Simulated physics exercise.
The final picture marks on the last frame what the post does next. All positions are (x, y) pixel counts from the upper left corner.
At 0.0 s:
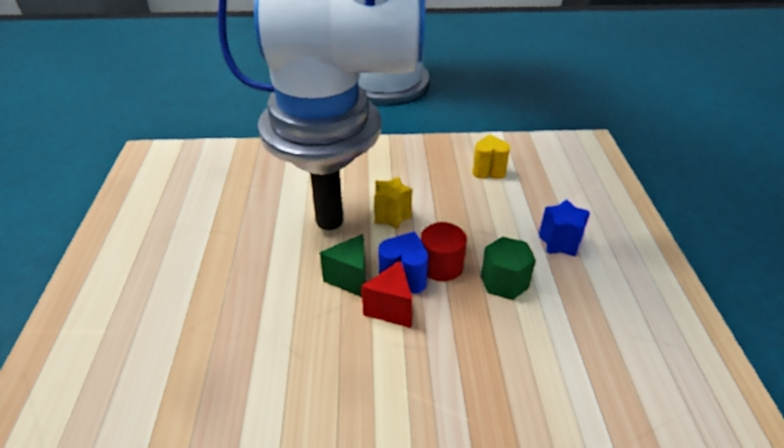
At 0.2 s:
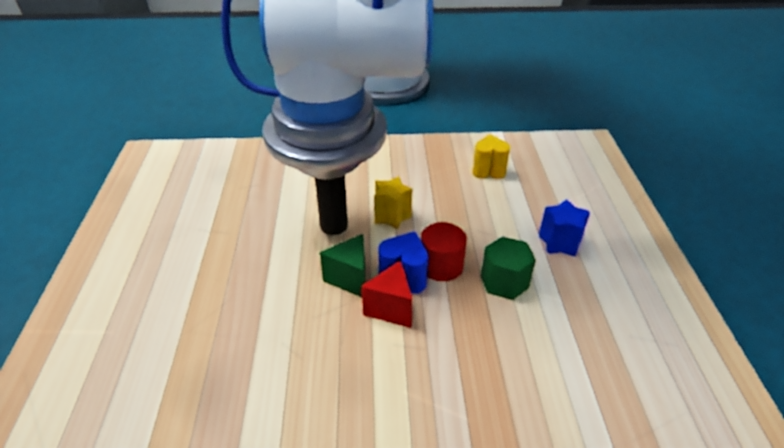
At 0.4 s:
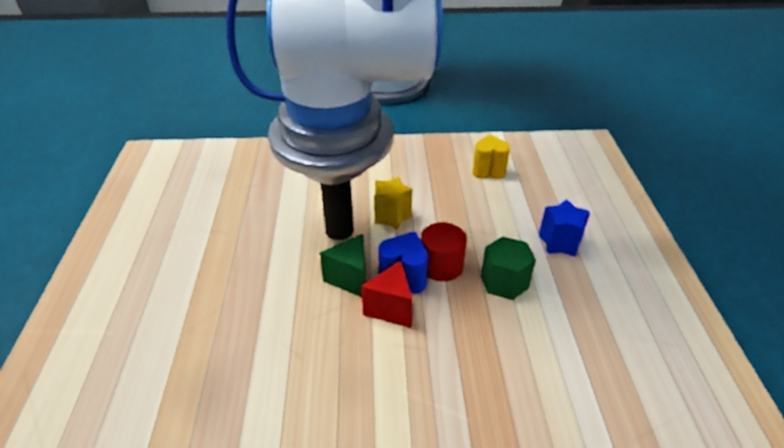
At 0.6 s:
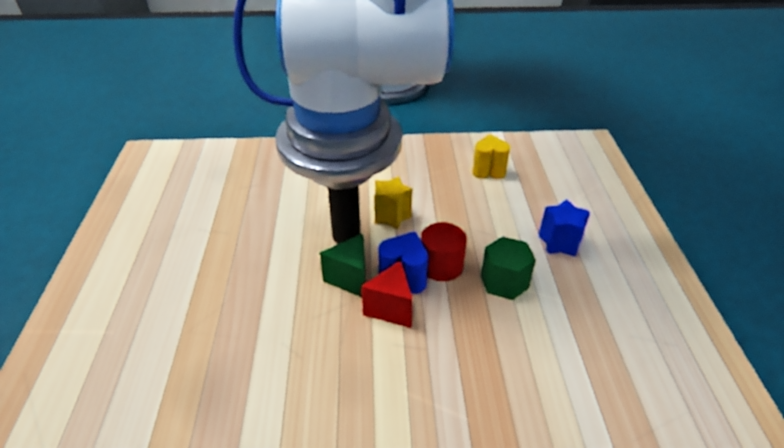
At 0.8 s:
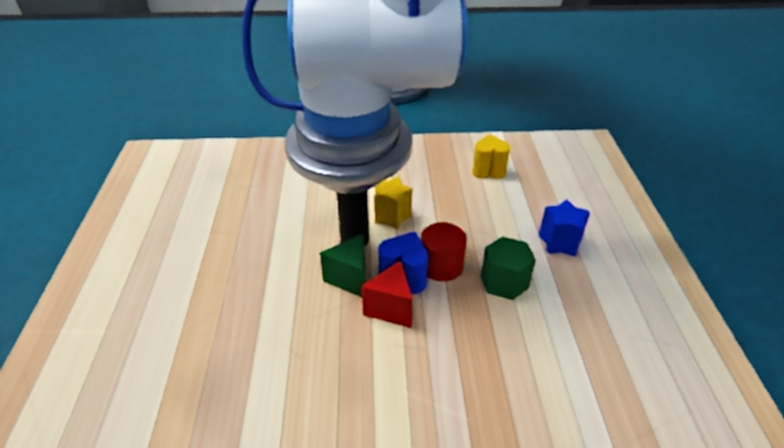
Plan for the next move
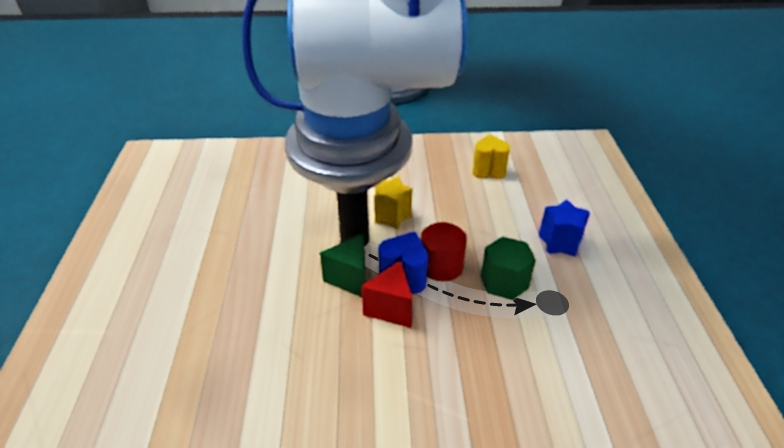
On a striped wooden board, a robot arm with a black post moved slightly right and toward the viewer, nearing the green three-sided block, while all the colourful blocks stayed where they were.
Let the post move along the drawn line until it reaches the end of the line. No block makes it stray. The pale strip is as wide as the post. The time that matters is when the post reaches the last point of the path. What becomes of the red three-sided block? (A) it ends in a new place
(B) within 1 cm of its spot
A
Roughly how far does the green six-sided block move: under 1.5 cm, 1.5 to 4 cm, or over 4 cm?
It gets moved 1.5 to 4 cm.
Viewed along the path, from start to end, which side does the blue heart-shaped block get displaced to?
Its shift is rightward.
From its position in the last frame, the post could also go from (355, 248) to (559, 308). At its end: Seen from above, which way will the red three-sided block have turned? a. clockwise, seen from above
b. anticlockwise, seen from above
That would be a.
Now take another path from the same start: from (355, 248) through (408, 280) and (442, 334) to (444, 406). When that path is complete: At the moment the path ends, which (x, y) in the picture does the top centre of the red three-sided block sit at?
It is at (401, 301).
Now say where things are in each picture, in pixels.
In the first frame, post tip at (330, 221); block tops, red three-sided block at (391, 281); blue heart-shaped block at (405, 248); red disc at (444, 236); green six-sided block at (510, 253).
In the second frame, post at (334, 226); blocks unchanged.
In the third frame, post at (340, 231); blocks unchanged.
In the fourth frame, post at (347, 236); blocks unchanged.
In the fifth frame, post at (355, 240); red three-sided block at (391, 281); blue heart-shaped block at (405, 248); red disc at (444, 236); green six-sided block at (510, 253).
Path on the board, from (355, 248) over (411, 277) and (478, 302) to (552, 303).
What follows on the original path. One third of the way, post at (413, 270); red three-sided block at (398, 292), turned 55° clockwise; blue heart-shaped block at (433, 270); red disc at (448, 236).
Two thirds of the way, post at (480, 295); red three-sided block at (401, 295), turned 75° clockwise; blue heart-shaped block at (455, 296), turned 40° clockwise; red disc at (456, 236).
At the end, post at (555, 295); red three-sided block at (401, 295), turned 75° clockwise; blue heart-shaped block at (455, 296), turned 40° clockwise; red disc at (456, 236); green six-sided block at (527, 245), turned 45° anticlockwise.
